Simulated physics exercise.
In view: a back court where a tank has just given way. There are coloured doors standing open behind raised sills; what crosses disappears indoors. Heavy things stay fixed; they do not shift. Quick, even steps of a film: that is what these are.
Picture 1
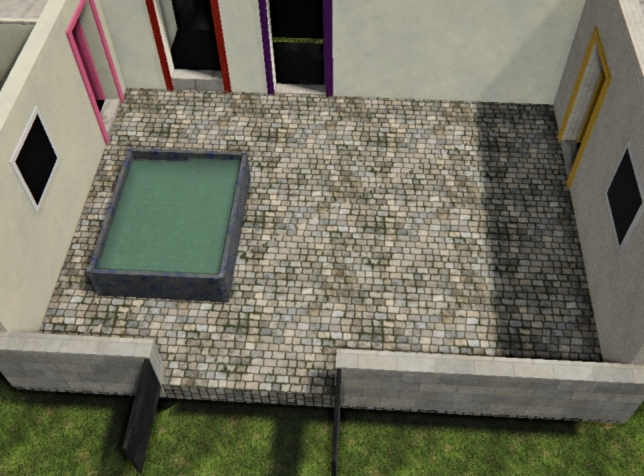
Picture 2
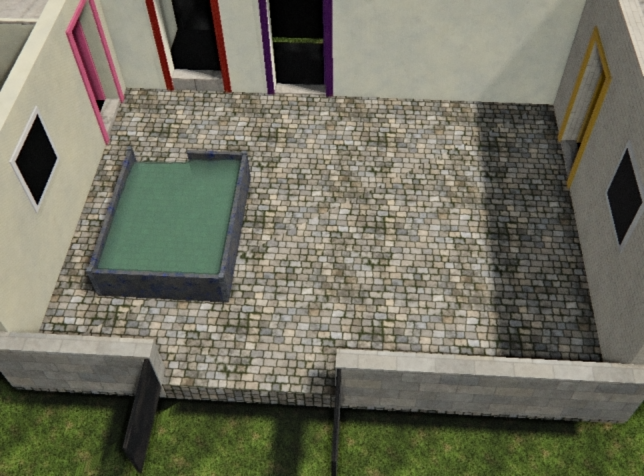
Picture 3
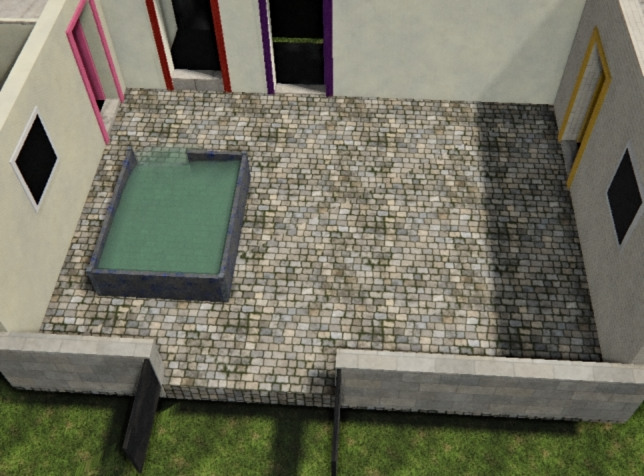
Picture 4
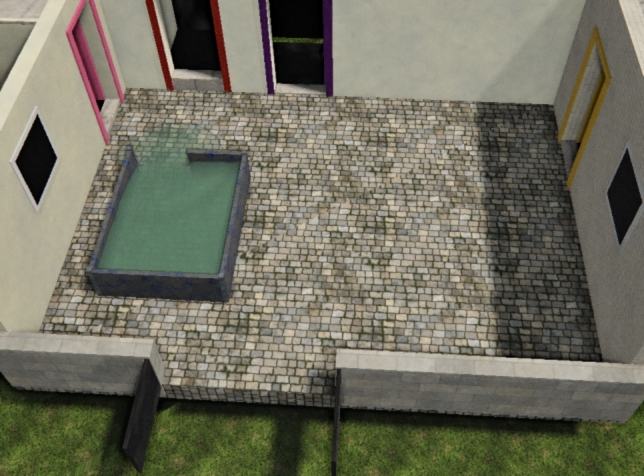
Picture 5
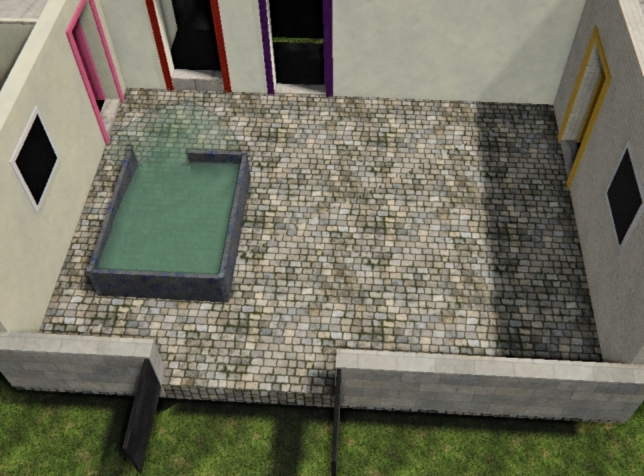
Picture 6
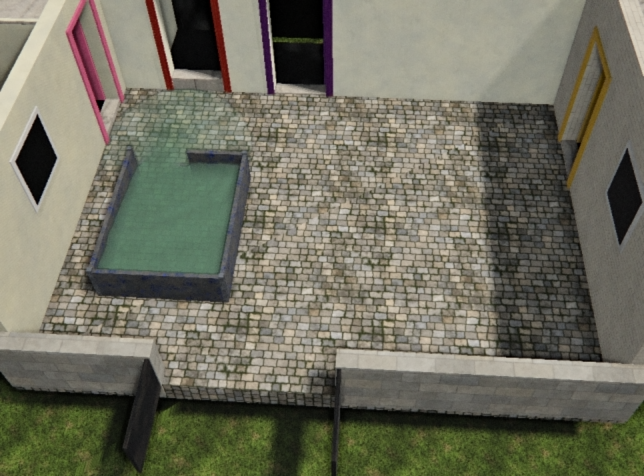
Greenish water pours from a gap in the tank's far side and spreads across the paving.
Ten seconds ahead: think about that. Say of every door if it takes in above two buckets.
Red door: Two buckets at most. Pink door: Above two buckets. Yellow door: Above two buckets. Purple door: Above two buckets.
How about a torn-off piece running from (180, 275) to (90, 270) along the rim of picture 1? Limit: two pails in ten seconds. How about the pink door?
Pink: Below the limit.
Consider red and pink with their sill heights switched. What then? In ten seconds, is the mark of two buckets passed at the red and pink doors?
The red door surpasses the threshold, and the pink door remains within bounds.
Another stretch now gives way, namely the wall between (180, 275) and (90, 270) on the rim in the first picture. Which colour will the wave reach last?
Answer: The door marked yellow.
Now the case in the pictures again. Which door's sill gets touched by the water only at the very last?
It's the yellow one.
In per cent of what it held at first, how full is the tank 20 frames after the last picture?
It works out to roughly 52 %.
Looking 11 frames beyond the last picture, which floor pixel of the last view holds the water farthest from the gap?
At roughly (373, 102).
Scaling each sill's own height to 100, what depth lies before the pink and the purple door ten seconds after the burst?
Roughly 70 and 140 %.
A moment on, water covers 10 % of the floor; the red door wet at the sill, nothing in, the pink door wet at the sill, nothing in, the yellow door not reached, the purple door not reached.
Next, water covers 15 % of the floor; the red door wet at the sill, nothing in, the pink door under two buckets in, the yellow door not reached, the purple door under two buckets in.
Then, water covers 30 % of the floor; the red door wet at the sill, nothing in, the pink door over two buckets in, the yellow door not reached, the purple door under two buckets in.
Later, water covers 60 % of the floor; the red door wet at the sill, nothing in, the pink door far over two buckets in, the yellow door under two buckets in, the purple door over two buckets in.
In the end, water covers 75 % of the floor; the red door wet at the sill, nothing in, the pink door far over two buckets in, the yellow door over two buckets in, the purple door over two buckets in.
